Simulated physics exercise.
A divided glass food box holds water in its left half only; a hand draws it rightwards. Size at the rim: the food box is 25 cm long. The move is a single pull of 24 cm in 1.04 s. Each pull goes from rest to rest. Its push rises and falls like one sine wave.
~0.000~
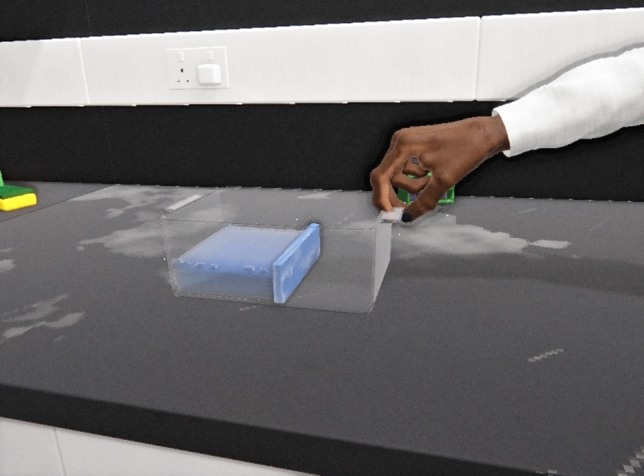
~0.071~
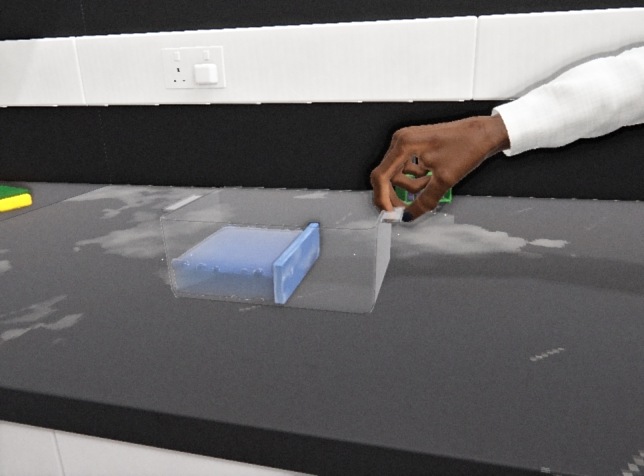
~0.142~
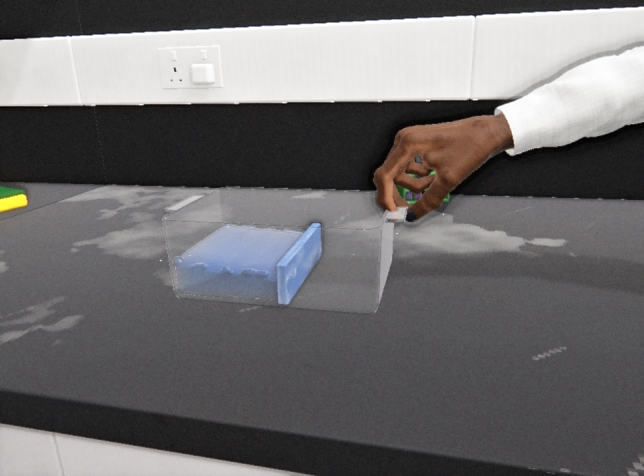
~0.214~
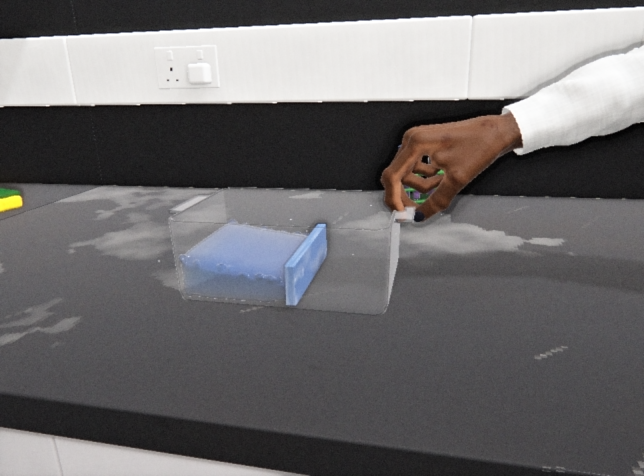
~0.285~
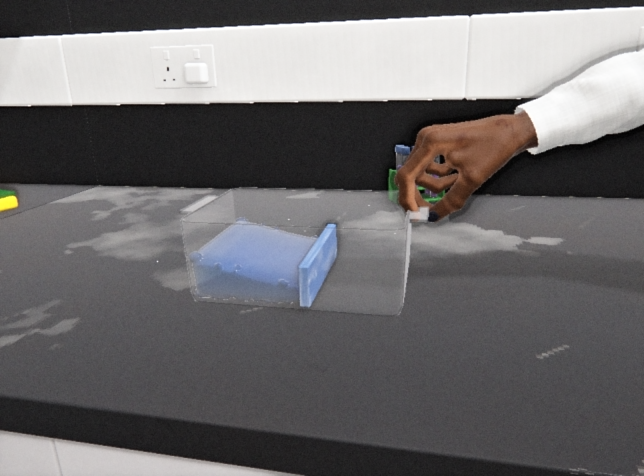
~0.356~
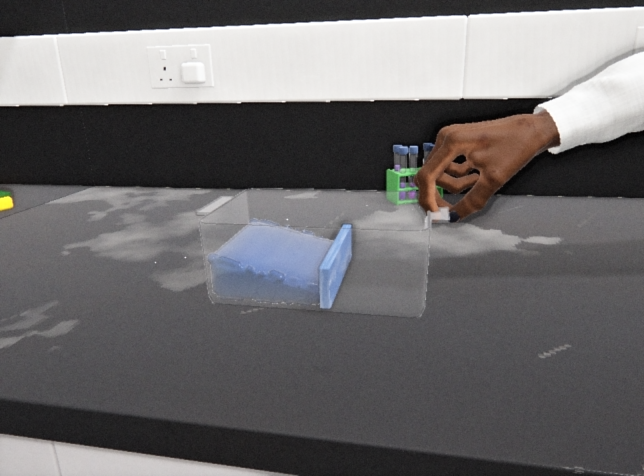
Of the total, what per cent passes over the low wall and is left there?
Around 1 per cent is left on the other side.
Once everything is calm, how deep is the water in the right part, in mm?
The liquid ends up something like 0 mm deep.
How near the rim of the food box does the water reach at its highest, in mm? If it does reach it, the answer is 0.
Around 40 mm at the peak.
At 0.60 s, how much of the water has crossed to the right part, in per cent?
Roughly 0 percent.
Then, 0.60 s in, it has gone 16 cm; 0 per cent is on the right side and 0 is out of the food box.
Then, 0.84 s in, it has gone 23 cm; 1 per cent is on the right side and 0 is out of the food box.
Then, 1.09 s in, it has gone 24 cm; 1 per cent is on the right side and 0 is out of the food box.
Then, 1.33 s in, it has gone 24 cm; 1 per cent is on the right side and 0 is out of the food box.
Finally, 1 per cent is on the right side and 0 is out of the food box.
